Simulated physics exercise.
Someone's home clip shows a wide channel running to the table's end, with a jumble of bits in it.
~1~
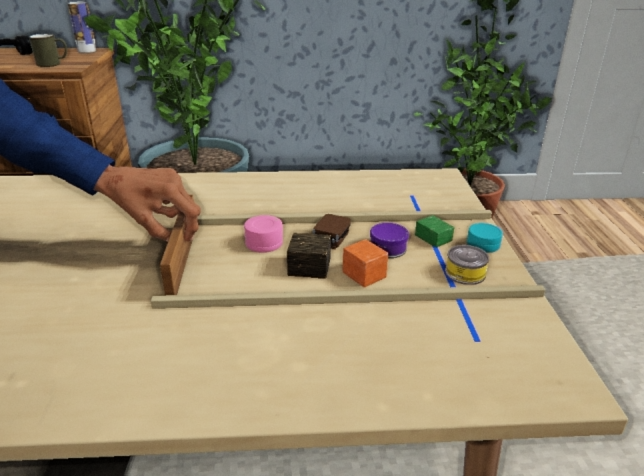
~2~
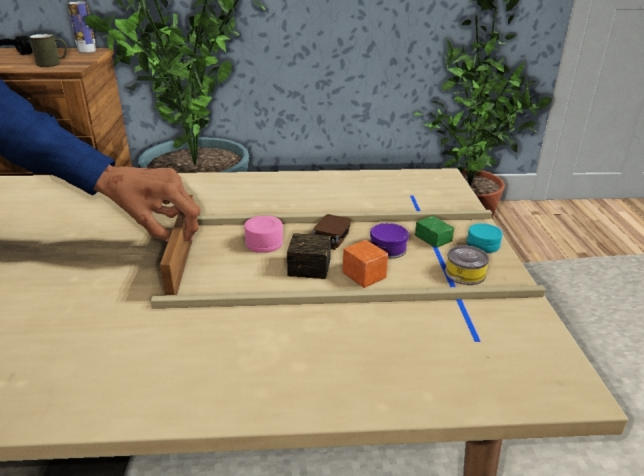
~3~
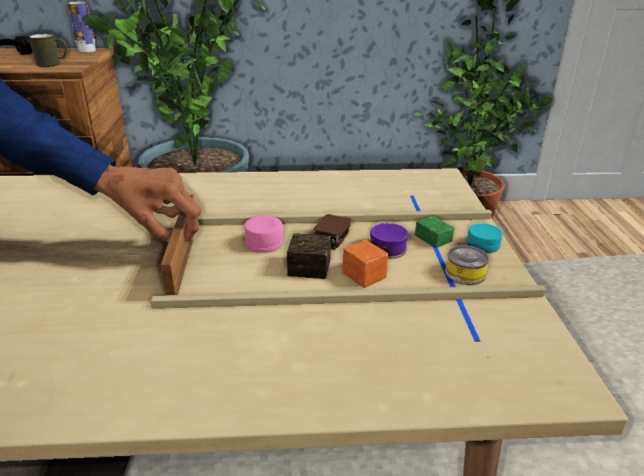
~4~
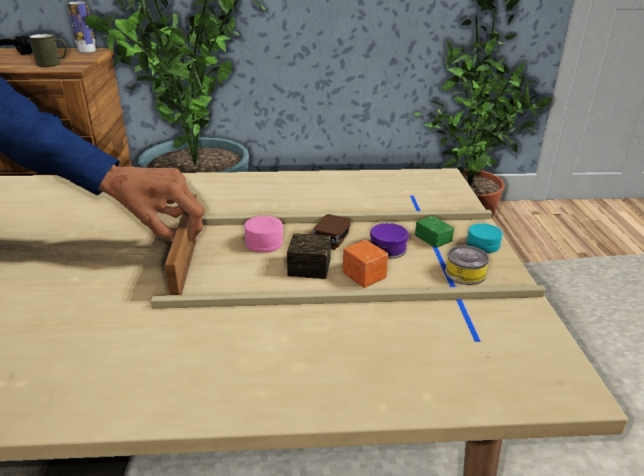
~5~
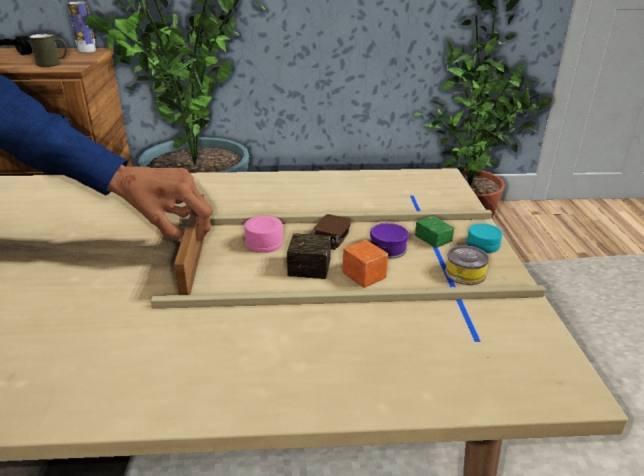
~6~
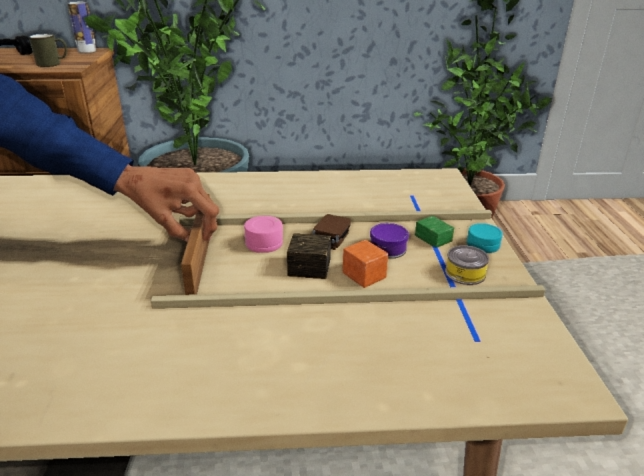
In the video, a hand holding a brown board upright at the left of a wide channel on a table slides it slightly to the right, while the jumble of colourful blocks, lids and a yellow pot stays still.
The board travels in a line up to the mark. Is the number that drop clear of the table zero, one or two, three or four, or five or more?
It is one or two.
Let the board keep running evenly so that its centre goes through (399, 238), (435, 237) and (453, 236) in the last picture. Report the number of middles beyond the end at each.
Place by place, 0, 1 and 2.
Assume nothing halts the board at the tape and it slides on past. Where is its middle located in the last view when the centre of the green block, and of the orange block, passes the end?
The middle is at (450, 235) when it's the green block, and at (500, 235) when it's the orange block.
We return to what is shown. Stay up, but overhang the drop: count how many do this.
Overhanging ones - 1.
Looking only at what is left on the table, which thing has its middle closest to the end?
Green block.
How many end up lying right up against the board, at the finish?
In total, 3.
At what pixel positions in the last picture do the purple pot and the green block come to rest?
Purple pot at about (493, 243), green block at about (500, 229).
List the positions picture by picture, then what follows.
Turquoise lid (485, 238); yellow pot (467, 265); green block (434, 231); board (181, 243); tape (438, 253), in the first picture.
Yellow pot (467, 265); board (181, 243), in the second picture.
Green block (434, 231); brown case (332, 232), in the third picture.
Turquoise lid (484, 238); orange block (365, 263), in the fourth picture.
Yellow pot (467, 265); pink lid (264, 234), in the fifth picture.
Turquoise lid (484, 238); yellow pot (467, 265); green block (434, 231); board (199, 242); tape (438, 253), in the sixth picture.
A little later, none off yet; turquoise lid at rest near (484, 238); yellow pot at rest near (467, 265); green block at rest near (434, 231).
When it is over, the number that fall off is one or two; down, turquoise lid.
